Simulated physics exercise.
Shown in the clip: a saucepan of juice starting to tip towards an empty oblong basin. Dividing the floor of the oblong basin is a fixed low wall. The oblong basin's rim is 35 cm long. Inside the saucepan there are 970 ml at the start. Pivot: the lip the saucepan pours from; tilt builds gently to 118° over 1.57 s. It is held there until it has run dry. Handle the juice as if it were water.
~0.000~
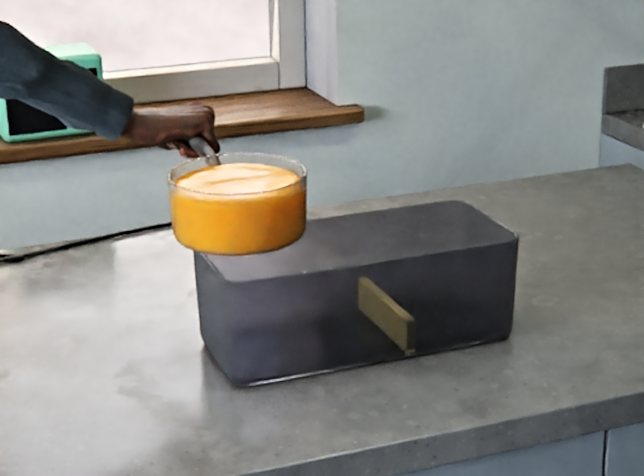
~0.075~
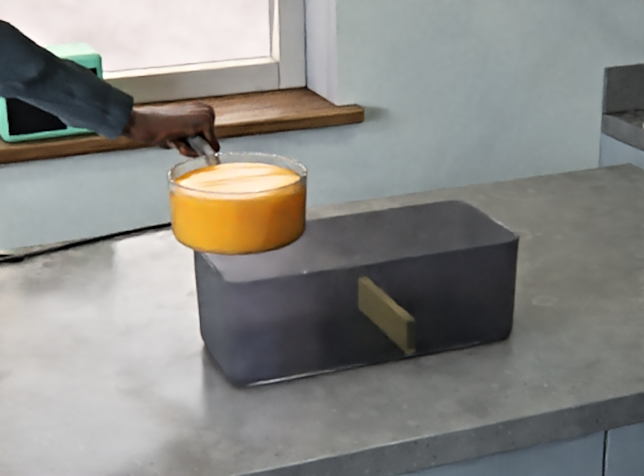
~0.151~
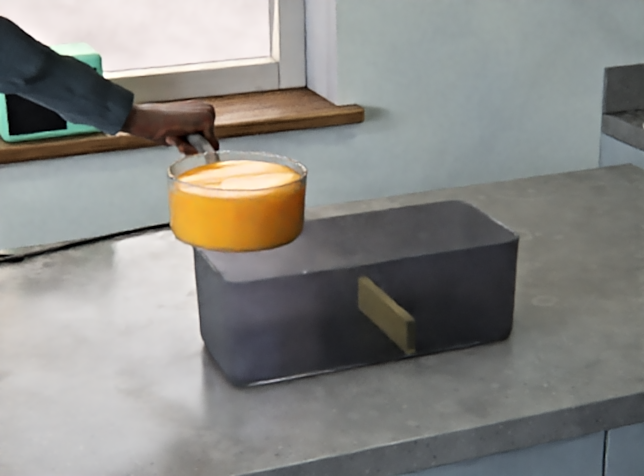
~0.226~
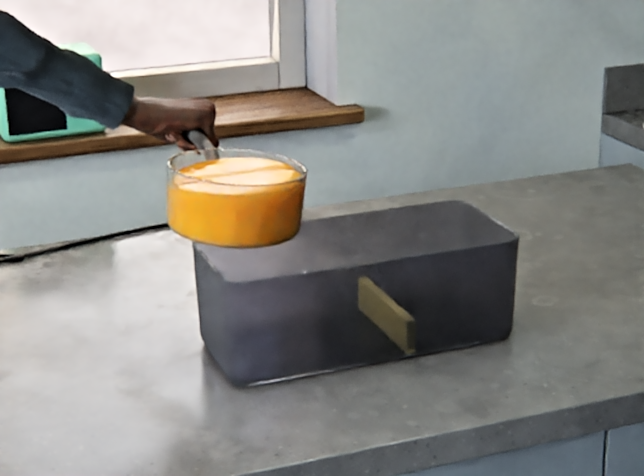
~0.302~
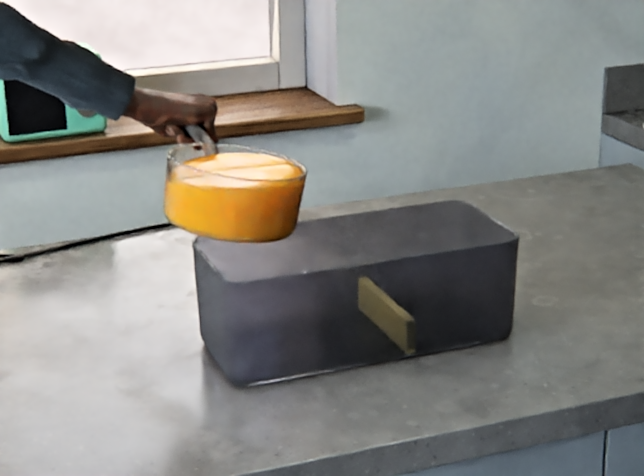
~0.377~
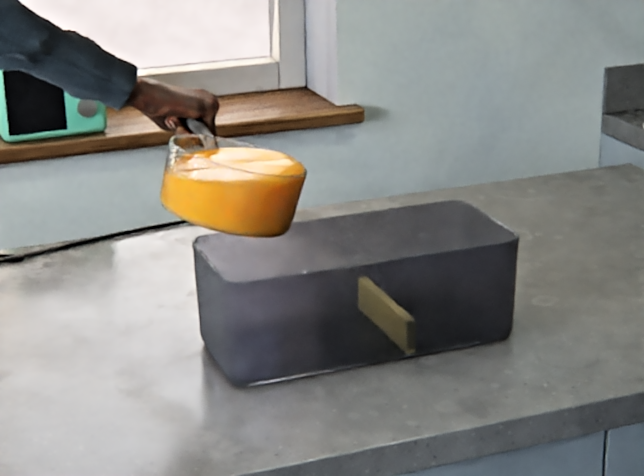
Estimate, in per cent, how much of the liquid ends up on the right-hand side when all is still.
57 %.
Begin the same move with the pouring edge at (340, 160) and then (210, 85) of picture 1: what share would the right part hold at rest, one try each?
In turn about 85 and 15 per cent.
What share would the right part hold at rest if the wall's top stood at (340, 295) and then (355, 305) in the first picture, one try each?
Respectively close to 95 and 90 %.
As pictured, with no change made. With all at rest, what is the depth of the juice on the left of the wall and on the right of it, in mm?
Once settled, the left stands around 14 mm and the right around 30 mm.
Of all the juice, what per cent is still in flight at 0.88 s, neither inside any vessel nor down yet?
Around 32 percent.
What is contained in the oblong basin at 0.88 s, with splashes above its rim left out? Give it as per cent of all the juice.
About 30%.
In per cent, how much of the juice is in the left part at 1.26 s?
About 34 percent.
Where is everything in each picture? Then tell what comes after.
In the first frame, tilt 0°; pouring edge (302, 167); surface from (172, 190) to (298, 174); the oblong basin's rim runs from (208, 261) to (492, 219); the wall's top is at (385, 299).
In the second frame, tilt 1°; pouring edge (302, 167); surface from (172, 190) to (298, 173).
In the third frame, tilt 3°; pouring edge (302, 167); surface from (171, 188) to (298, 171).
In the fourth frame, tilt 6°; pouring edge (301, 167); surface from (170, 184) to (297, 167).
In the fifth frame, tilt 10°; pouring edge (301, 167); surface from (169, 178) to (298, 163).
In the sixth frame, tilt 16°; pouring edge (301, 167); surface from (169, 172) to (300, 160); 1 per cent is over the edge.
After 0.88 s the tilt is 71° and 39 per cent is still to pour, 19 is left of the wall and 11 right of it.
After 1.26 s the tilt is 107° and 4 per cent is still to pour, 33 is left of the wall and 56 right of it.
After 1.65 s the tilt is 118° and 0 per cent is still to pour, 42 is left of the wall and 57 right of it.
After 2.07 s the tilt is 118° and 0 per cent is still to pour, 42 is left of the wall and 57 right of it.
In the end 42 per cent lies left of the wall, 57 right of it and 0 outside.
